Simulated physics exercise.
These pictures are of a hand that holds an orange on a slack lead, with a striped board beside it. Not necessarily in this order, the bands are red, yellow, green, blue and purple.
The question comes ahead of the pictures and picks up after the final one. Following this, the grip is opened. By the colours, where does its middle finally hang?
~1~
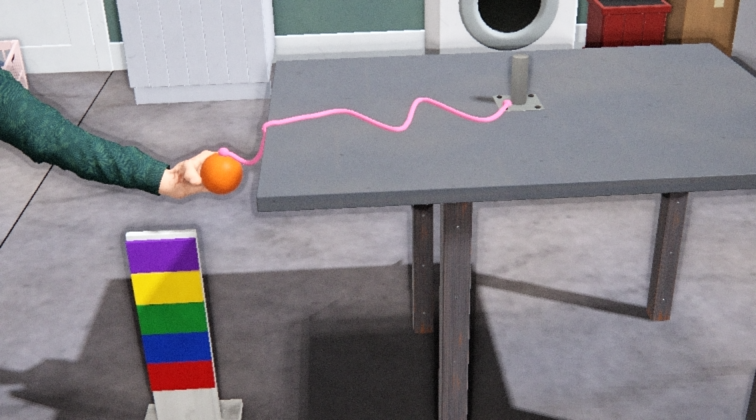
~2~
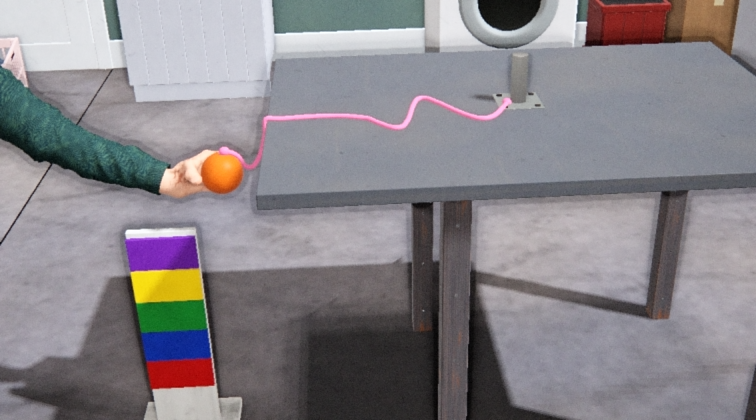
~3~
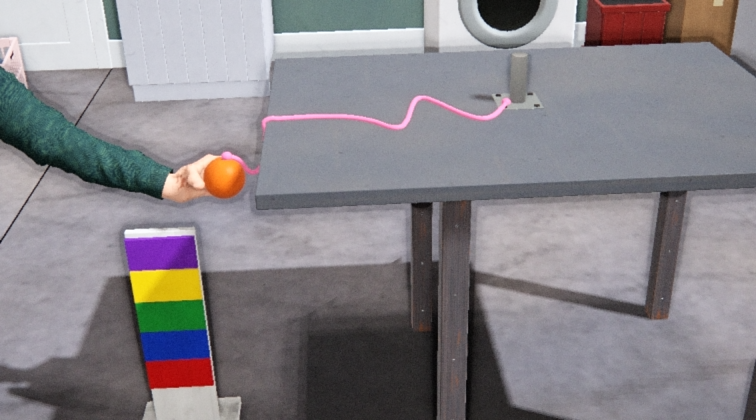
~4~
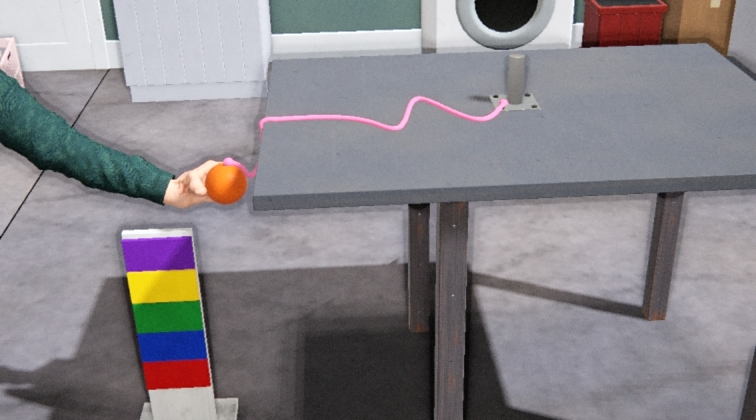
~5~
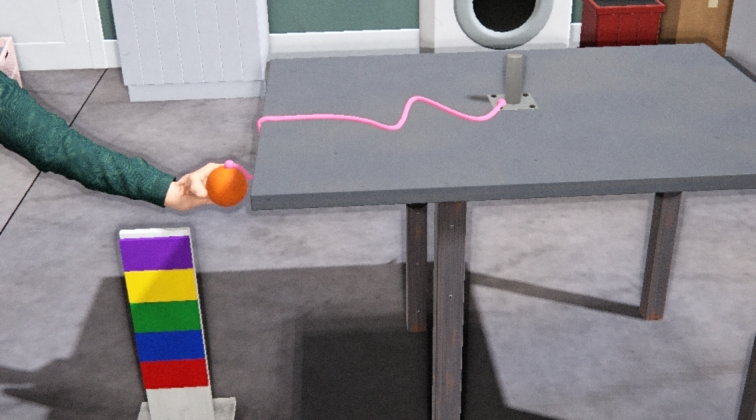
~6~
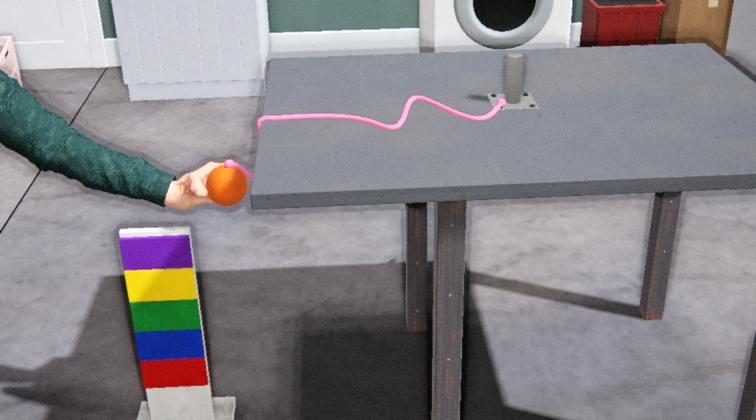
At the blue band.
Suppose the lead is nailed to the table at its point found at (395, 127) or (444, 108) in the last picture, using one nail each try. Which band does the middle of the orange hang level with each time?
First try purple, second try green.
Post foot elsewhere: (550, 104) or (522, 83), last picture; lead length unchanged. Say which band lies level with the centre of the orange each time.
First try: Green; second try: Green.
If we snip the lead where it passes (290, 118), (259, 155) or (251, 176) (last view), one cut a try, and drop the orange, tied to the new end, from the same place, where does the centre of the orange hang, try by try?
Try 1: About (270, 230). Try 2: About (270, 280). Try 3: About (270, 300).
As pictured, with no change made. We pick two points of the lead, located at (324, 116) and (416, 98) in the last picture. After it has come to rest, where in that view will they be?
(266, 181), then (363, 113).
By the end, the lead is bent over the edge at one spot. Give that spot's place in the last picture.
It's the piece you see at (375, 124).
Early on, orange near (251, 332); level with blue.
Midway, orange near (294, 315); level with blue.
Near the end, orange near (269, 329); level with blue.
Finally, orange near (279, 327); level with blue. The blue one.
